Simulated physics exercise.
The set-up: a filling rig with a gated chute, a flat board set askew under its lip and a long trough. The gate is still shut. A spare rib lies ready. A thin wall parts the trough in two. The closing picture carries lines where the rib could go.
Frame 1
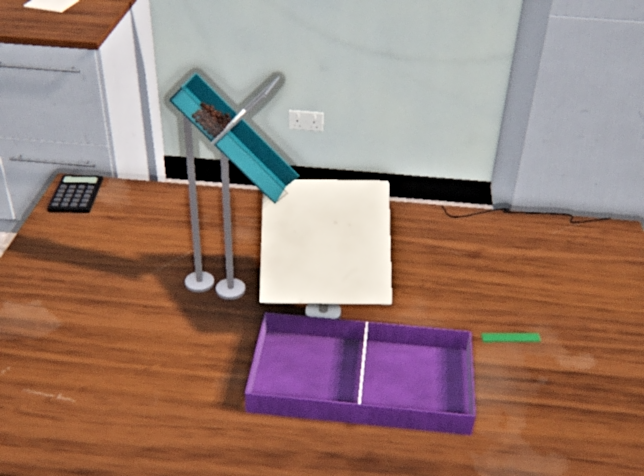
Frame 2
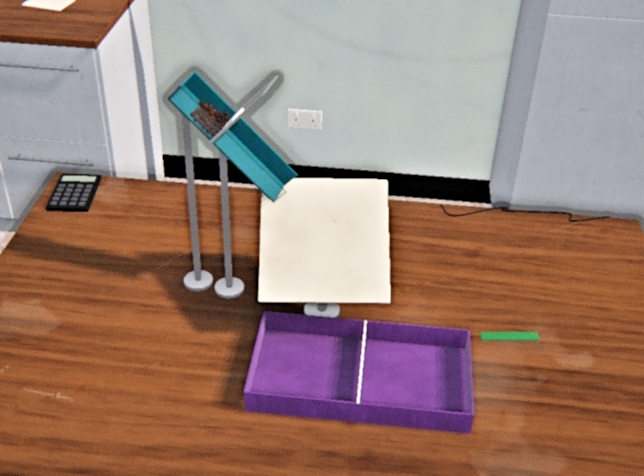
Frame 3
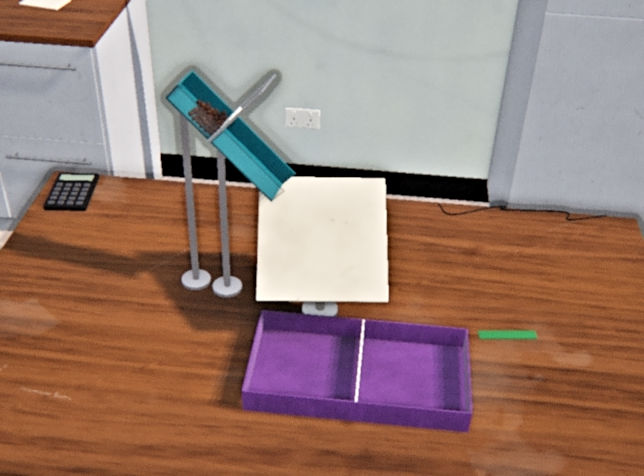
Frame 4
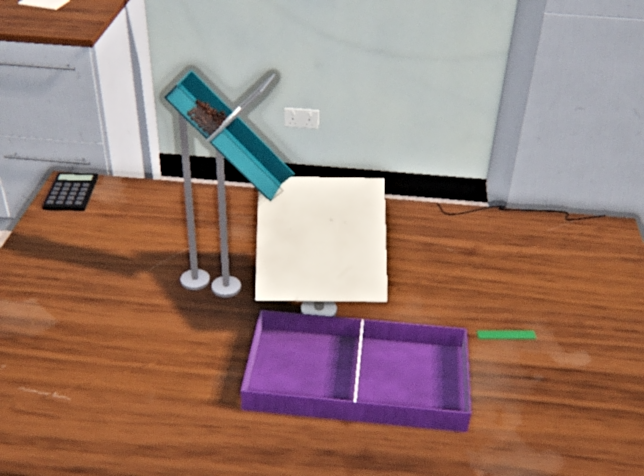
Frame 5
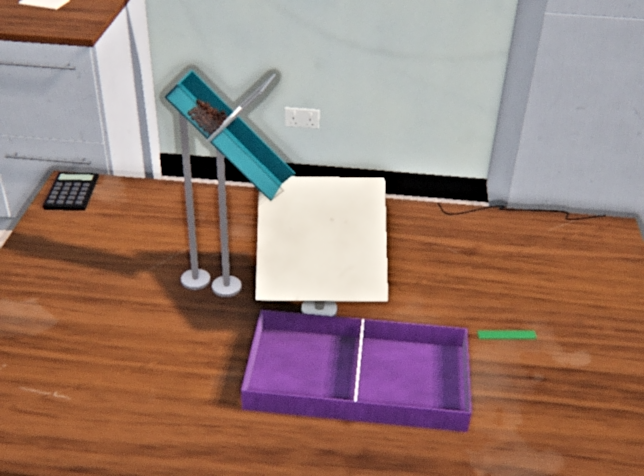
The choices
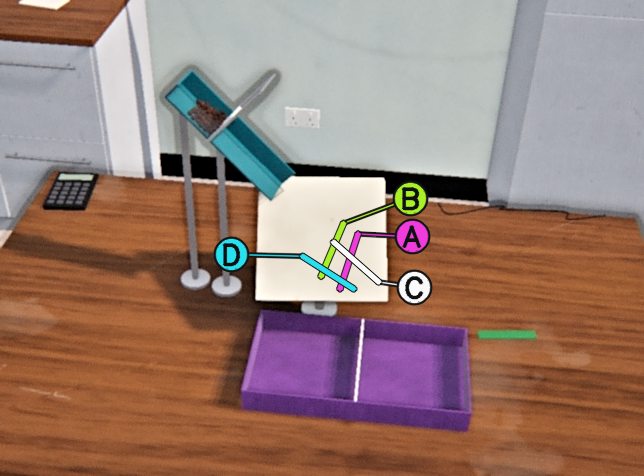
A wooden desktop in a room with a pale wall, a socket and grey cabinets is seen from the front and above. A teal chute on two grey posts slopes down rightward, holding small brown pieces behind a pale gate, with a cream board below its lip, a divided purple tray in front, a green strip at right and a calculator at left. The view shifts very slightly, while the objects stay still.
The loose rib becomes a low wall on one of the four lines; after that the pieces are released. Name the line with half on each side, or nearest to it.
Best: C.
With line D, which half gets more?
Right.
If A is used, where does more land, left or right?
Left.
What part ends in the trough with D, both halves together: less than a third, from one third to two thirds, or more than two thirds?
Line D gives more than two thirds.
On the marked copy, line A from (358, 233) to (339, 288); line B from (343, 223) to (321, 276); line C from (333, 242) to (378, 281); line D from (302, 256) to (353, 288).
If A is chosen, of what is caught, every piece in the left half, not one piece in the right.
If B is chosen, of what is caught, almost all in the left half, just a few in the right.
If C is chosen, of what is caught, roughly half in the left half, roughly half in the right.
If D is chosen, of what is caught, about a tenth in the left half, almost all in the right.
